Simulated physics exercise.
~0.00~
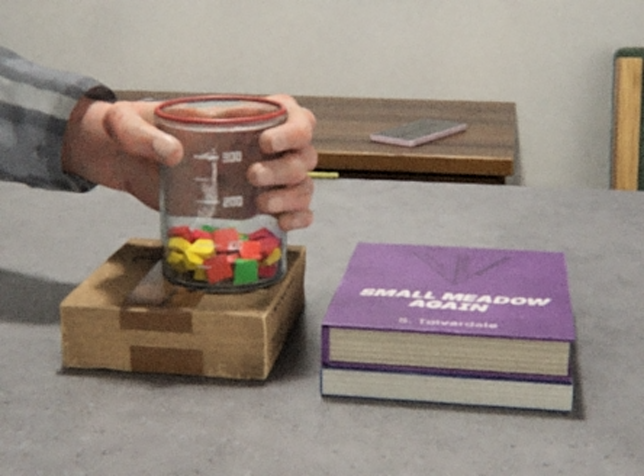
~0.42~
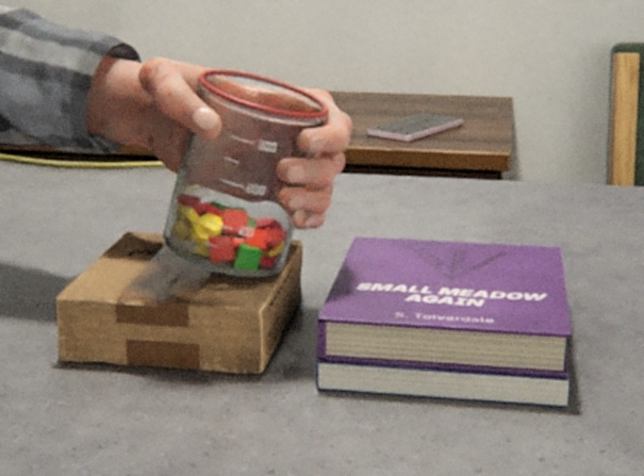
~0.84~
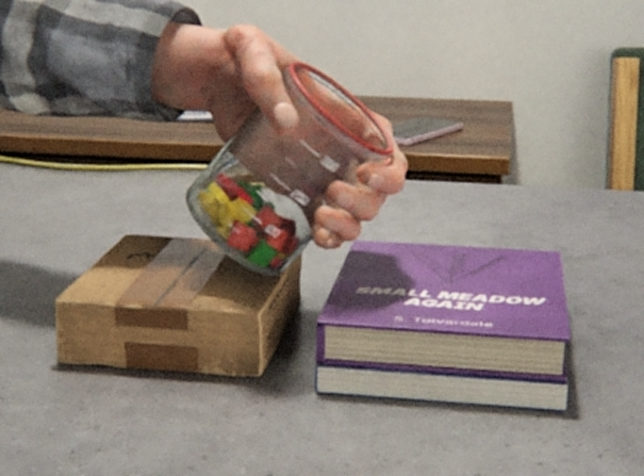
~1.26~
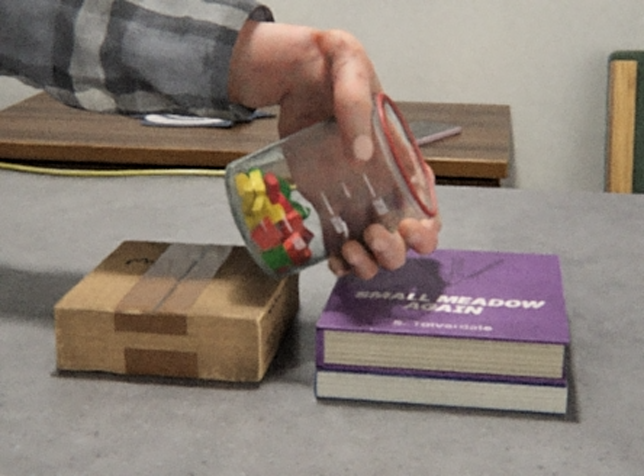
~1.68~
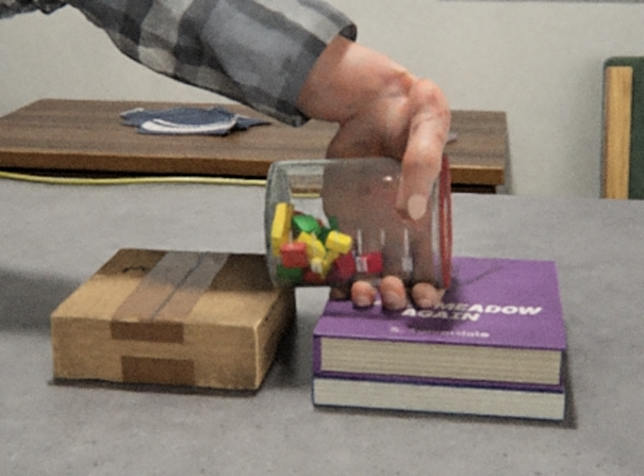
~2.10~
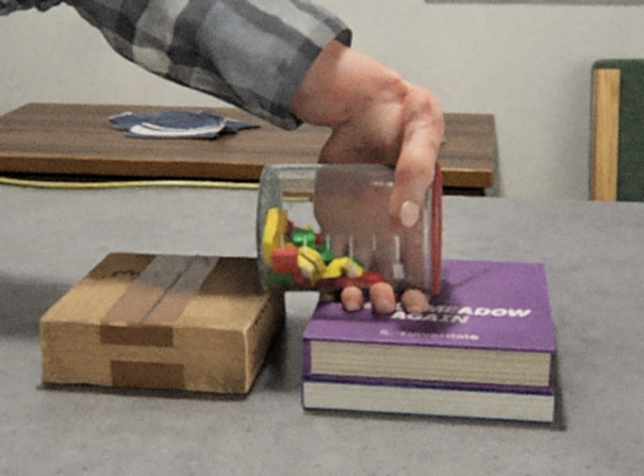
A hand tips a beaker of colorful pieces sideways onto purple books, and nothing spills.
